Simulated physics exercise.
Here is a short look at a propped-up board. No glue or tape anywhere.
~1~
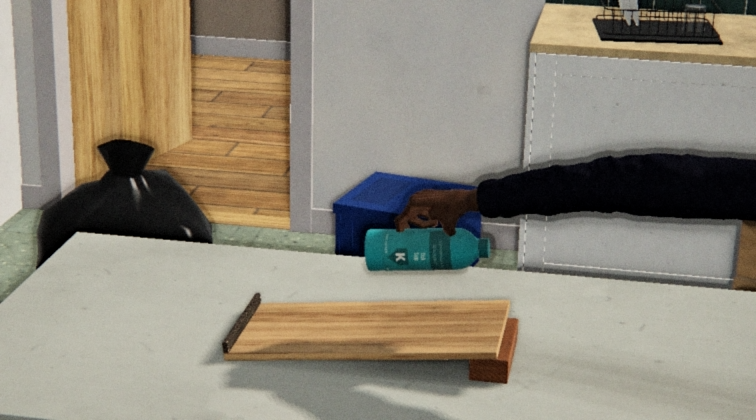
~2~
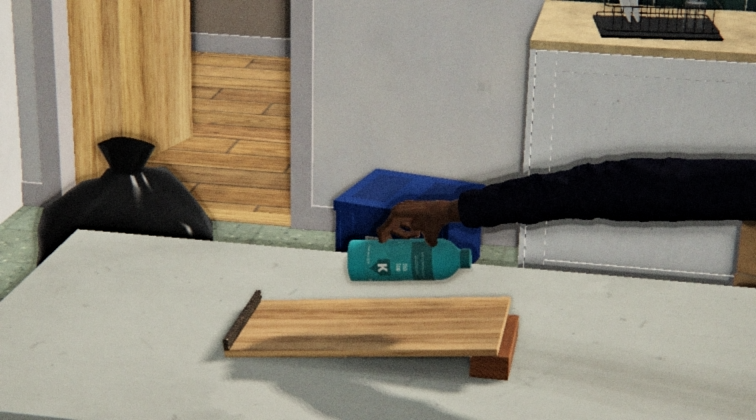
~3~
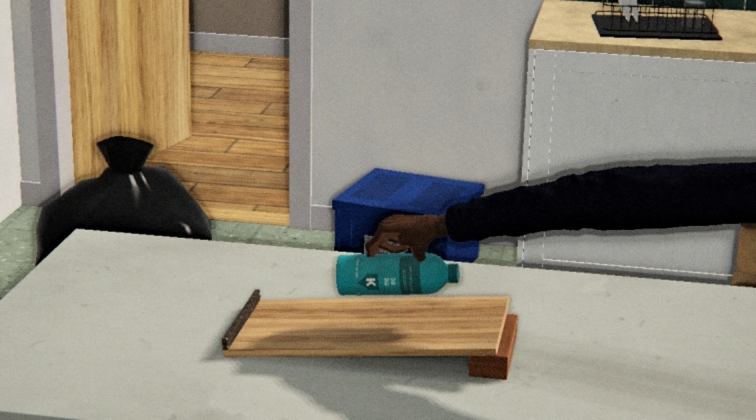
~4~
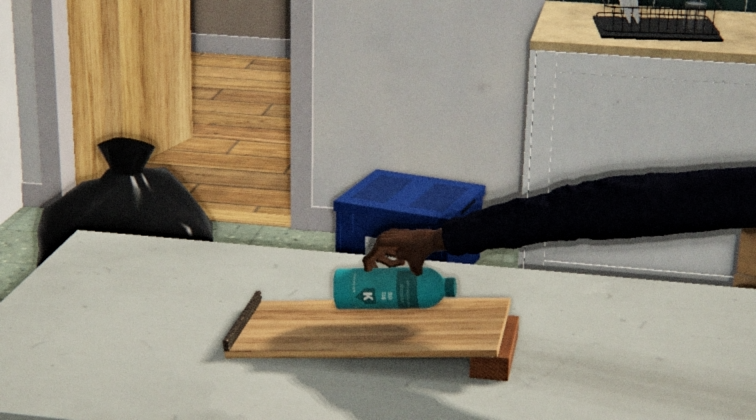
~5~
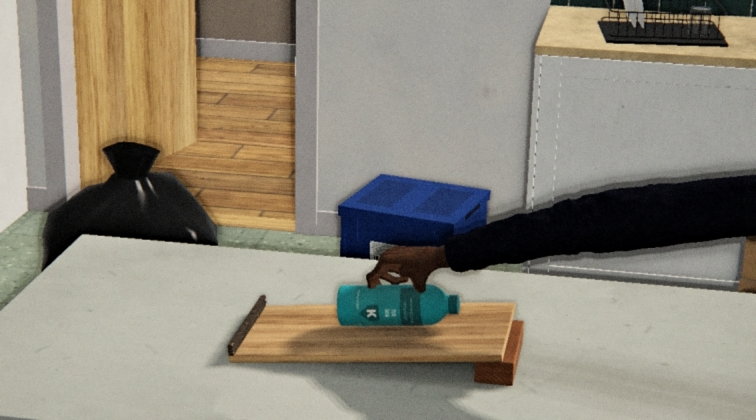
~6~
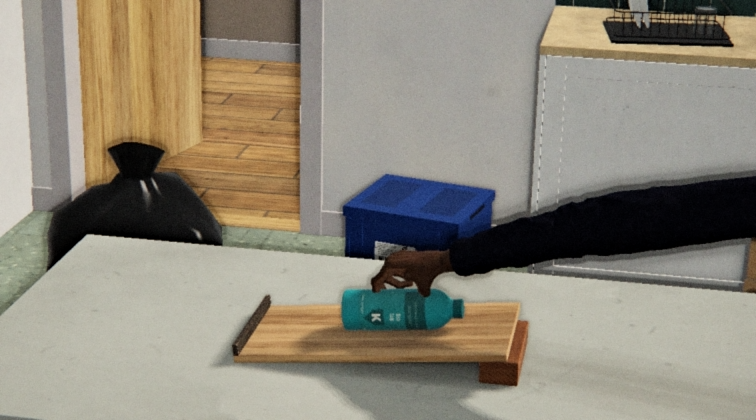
In a room with a pale tabletop, a hand reaching in from the right lowers a turquoise bottle on its side, moving it slightly left and then down onto a propped-up wooden board, keeping hold of it there.
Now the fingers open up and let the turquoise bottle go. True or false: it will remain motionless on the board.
True.
Then, 0.30 s later than the last frame, all is still.
Then, 0.70 s later than the last frame, turquoise bottle resting near (404, 310).
When it is over, it is as before. End places, in pixels of the last picture, turquoise bottle near (404, 310). The turquoise bottle keeps its place.
